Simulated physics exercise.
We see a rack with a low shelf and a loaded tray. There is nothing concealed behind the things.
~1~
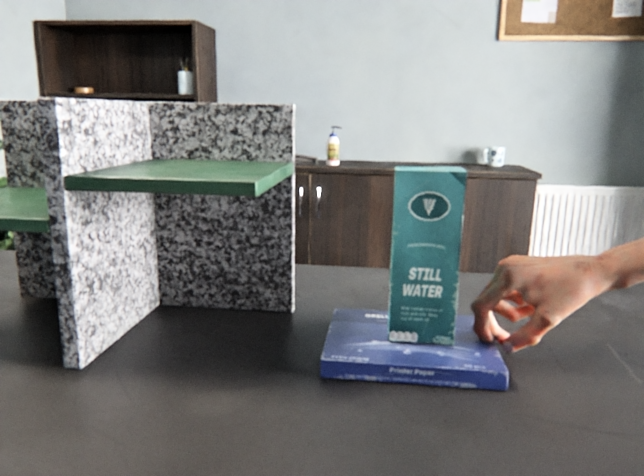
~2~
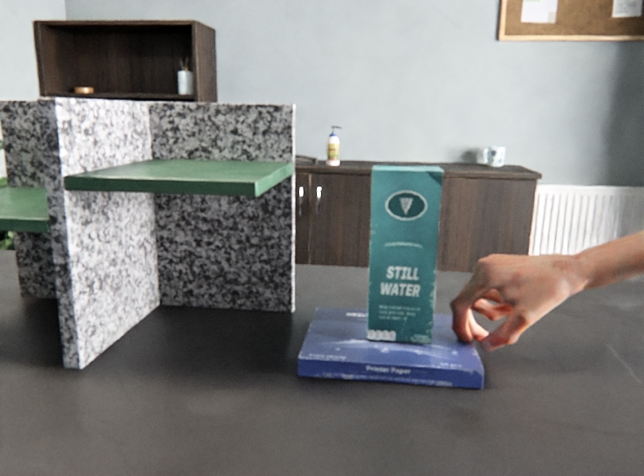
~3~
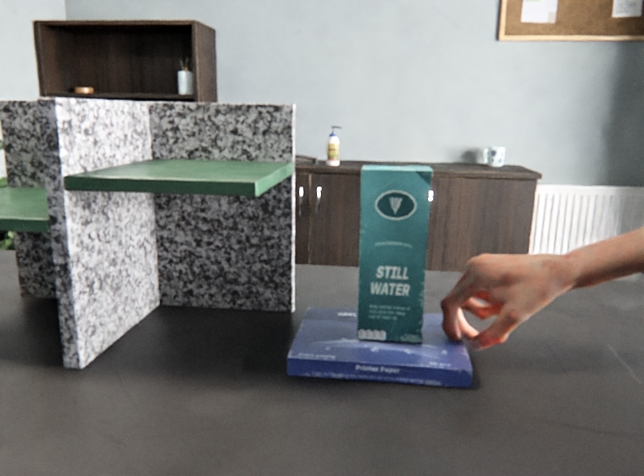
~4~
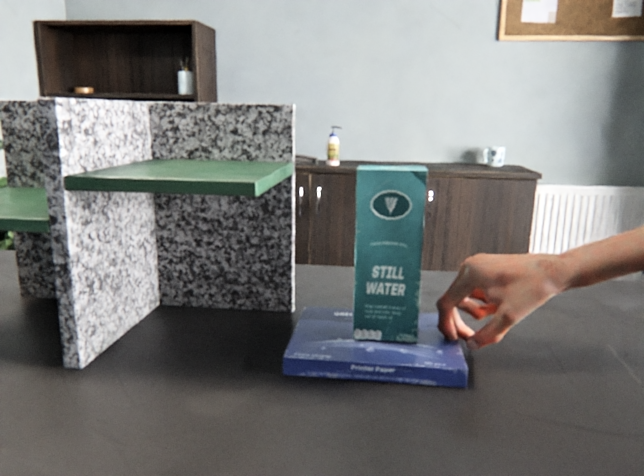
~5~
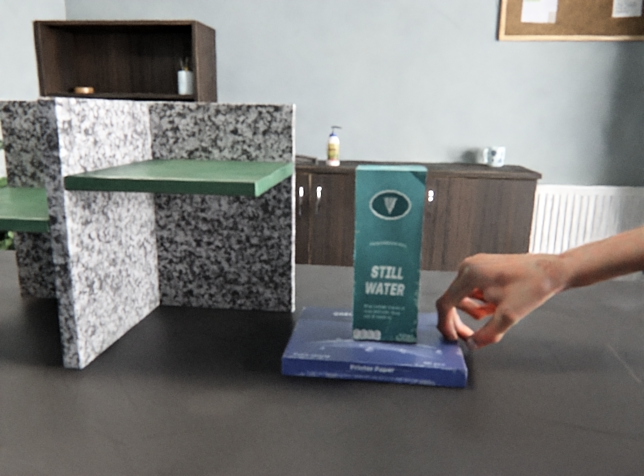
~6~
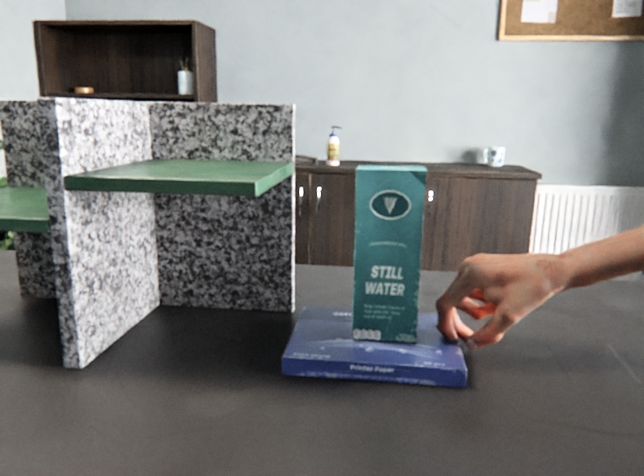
To begin with, a hand at the right grips a blue box with a turquoise carton standing on it, on a dark table beside a speckled rack with green shelves. The hand slides both a short way left toward the rack, the movement shrinking until they barely shift.
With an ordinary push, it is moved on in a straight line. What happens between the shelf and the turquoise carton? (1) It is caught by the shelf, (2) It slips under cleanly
It is caught by the shelf (1).
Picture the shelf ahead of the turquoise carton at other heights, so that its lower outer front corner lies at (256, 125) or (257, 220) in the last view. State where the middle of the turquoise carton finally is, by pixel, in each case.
Around (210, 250) for the first option and (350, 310) for the second.
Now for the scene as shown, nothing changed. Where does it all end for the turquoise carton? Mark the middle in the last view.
(343, 309).
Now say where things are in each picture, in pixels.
Hand sliding it forward; turquoise carton (425, 254); blue box (409, 344), in the first frame.
Hand sliding it forward; turquoise carton (403, 253); shelf (112, 221), in the second frame.
Hand sliding it forward; turquoise carton (392, 253); blue box (379, 342), in the third frame.
Hand sliding it forward; turquoise carton (388, 253); shelf (112, 221), in the fourth frame.
Hand sliding it forward; turquoise carton (388, 253); blue box (375, 342), in the fifth frame.
Hand sliding it forward; turquoise carton (388, 253); shelf (112, 221), in the sixth frame.
Then, 1.50 s on from there, turquoise carton turned 23° from its first pose near (288, 243).
In the end, the turquoise carton strikes the shelf, near (342, 309).
